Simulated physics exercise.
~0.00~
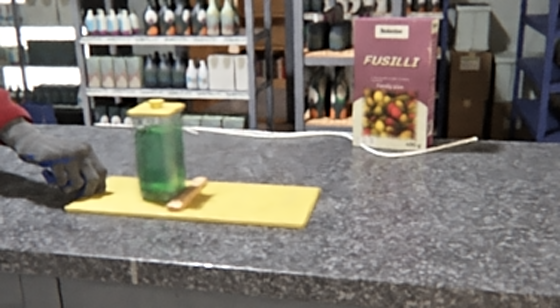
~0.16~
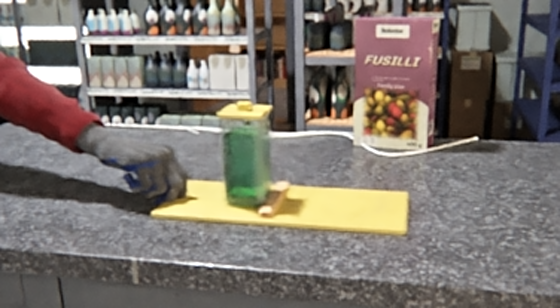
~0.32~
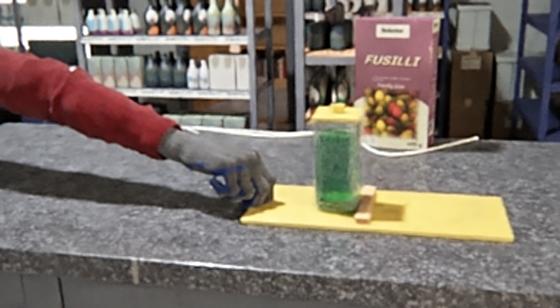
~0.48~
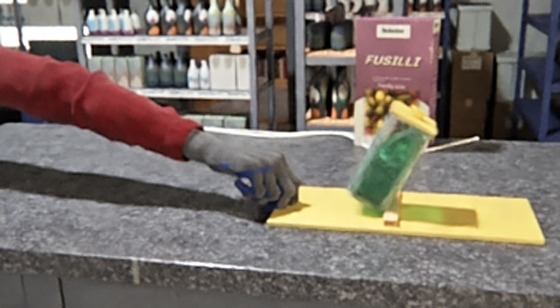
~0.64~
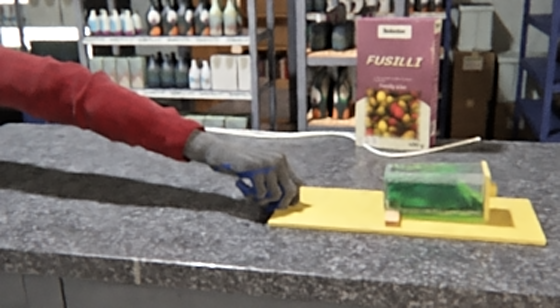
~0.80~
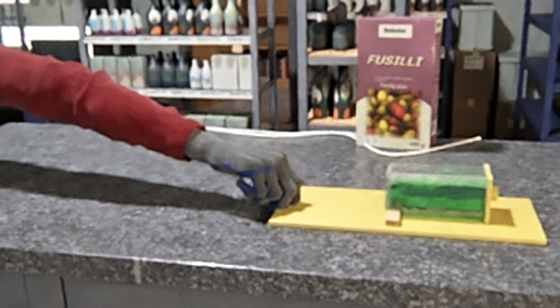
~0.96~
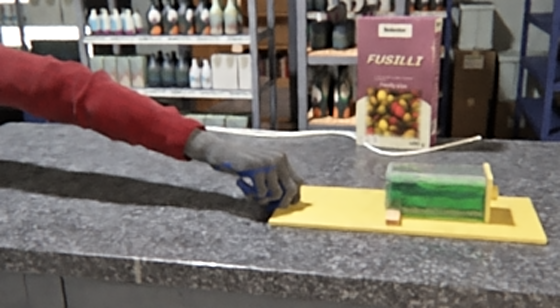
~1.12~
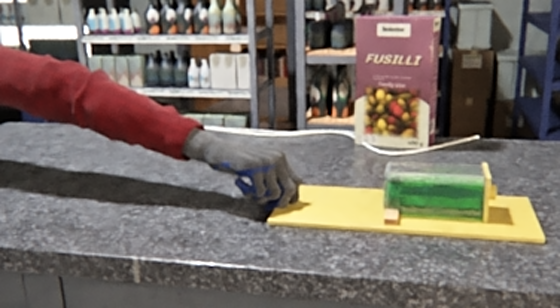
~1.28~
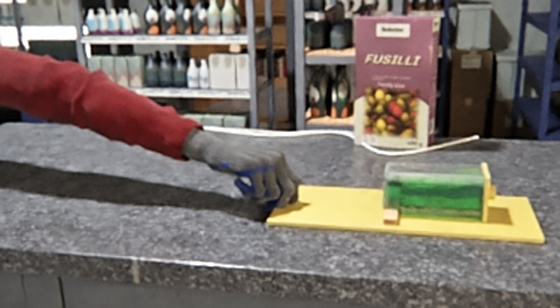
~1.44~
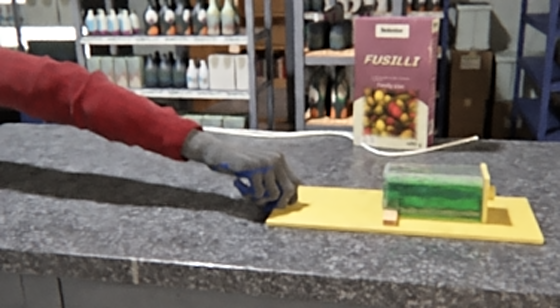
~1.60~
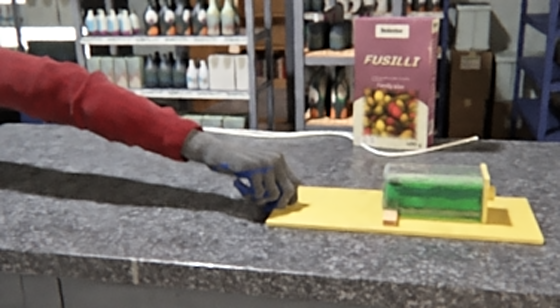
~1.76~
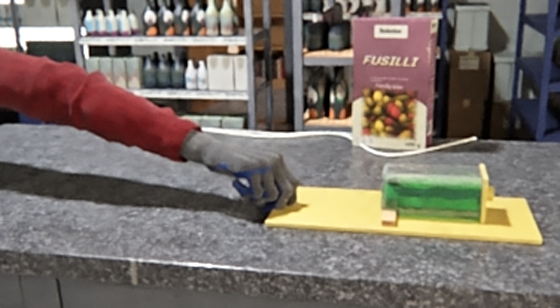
A gloved hand in a red sleeve grips the left end of a yellow board on a speckled grey counter, seen from the front by a slightly swaying camera. On the board stands a clear square bottle of green liquid with a yellow cap, beside a small wooden strip, while a pink fusilli box and shelves of bottles sit behind. The hand pushes the board to the right, carrying the bottle upright. The board stops abruptly, and the bottle tips rightward over the strip. It lands on its side on the board and stays there, cap to the right, the hand still holding the board.
